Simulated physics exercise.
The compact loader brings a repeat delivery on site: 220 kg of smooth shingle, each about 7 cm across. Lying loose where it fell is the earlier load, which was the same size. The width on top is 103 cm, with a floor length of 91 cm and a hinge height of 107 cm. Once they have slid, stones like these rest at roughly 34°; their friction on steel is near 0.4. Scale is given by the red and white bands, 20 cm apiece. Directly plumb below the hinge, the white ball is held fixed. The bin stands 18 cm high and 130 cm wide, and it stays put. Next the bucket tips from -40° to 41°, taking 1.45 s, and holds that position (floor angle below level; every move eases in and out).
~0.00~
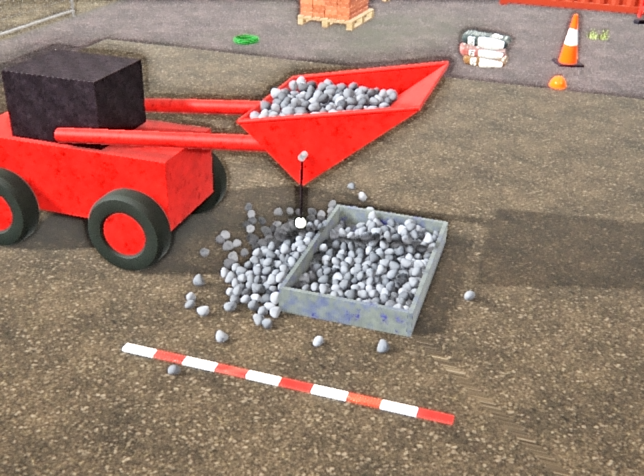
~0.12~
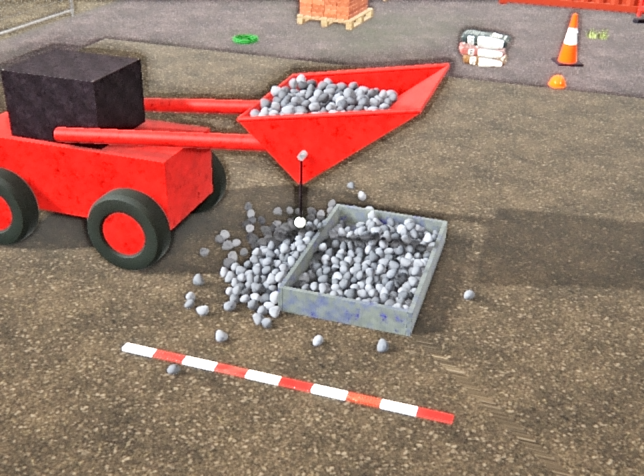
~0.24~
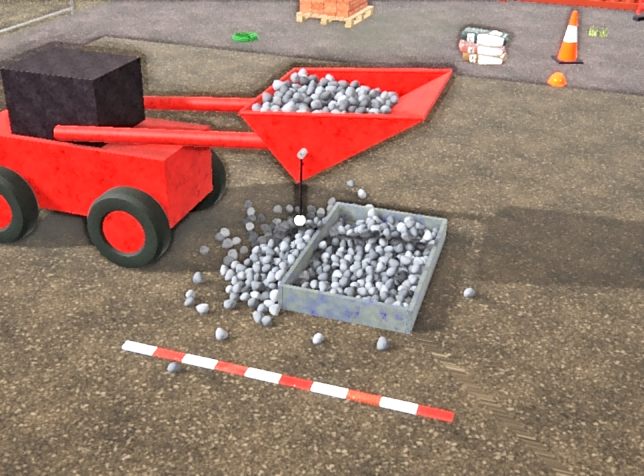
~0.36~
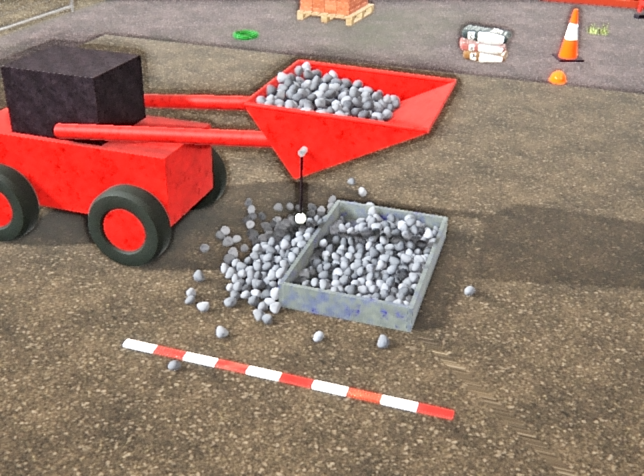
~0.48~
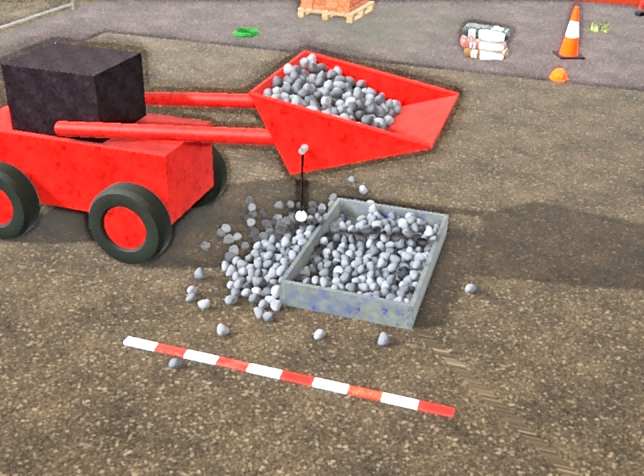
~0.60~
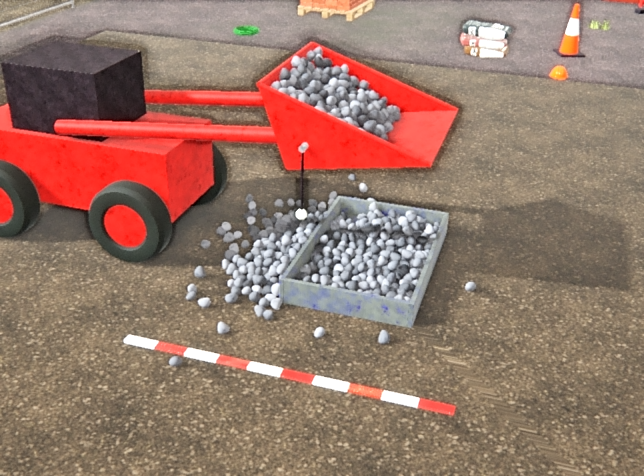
Red loader's bucket of grey stones tilting forward, its right lip lowering while the arms stay still above a stone-filled bin.
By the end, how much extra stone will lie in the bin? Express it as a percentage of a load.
24 %.
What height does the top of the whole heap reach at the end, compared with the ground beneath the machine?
The top ends up some 28 cm above the ground.
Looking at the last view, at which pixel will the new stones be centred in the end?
Around (471, 276).
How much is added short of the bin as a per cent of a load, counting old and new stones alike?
Some 0 per cent of a load.
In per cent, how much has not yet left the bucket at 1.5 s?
Roughly 45 per cent of its load.
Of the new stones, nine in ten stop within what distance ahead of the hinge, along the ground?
Ahead of it by roughly 170 cm.
After 1.1 s the floor is at 29°; in per cent of one load, 100 in the bucket, 44 short of the bin, 54 in the bin, 2 beside or beyond the bin; the foremost stones are at (428, 269).
After 1.5 s the floor is at 41°; in per cent of one load, 43 in the bucket, 44 short of the bin, 89 in the bin, 25 beside or beyond the bin; the foremost stones are at (483, 275).
After 1.9 s the floor is at 41°; in per cent of one load, 1 in the bucket, 44 short of the bin, 88 in the bin, 66 beside or beyond the bin; the foremost stones are at (567, 282).
After 4.4 s the floor is at 41°; in per cent of one load, 0 in the bucket, 44 short of the bin, 79 in the bin, 77 beside or beyond the bin; the foremost stones are past the picture's edge. Net gain in the bin, 24.
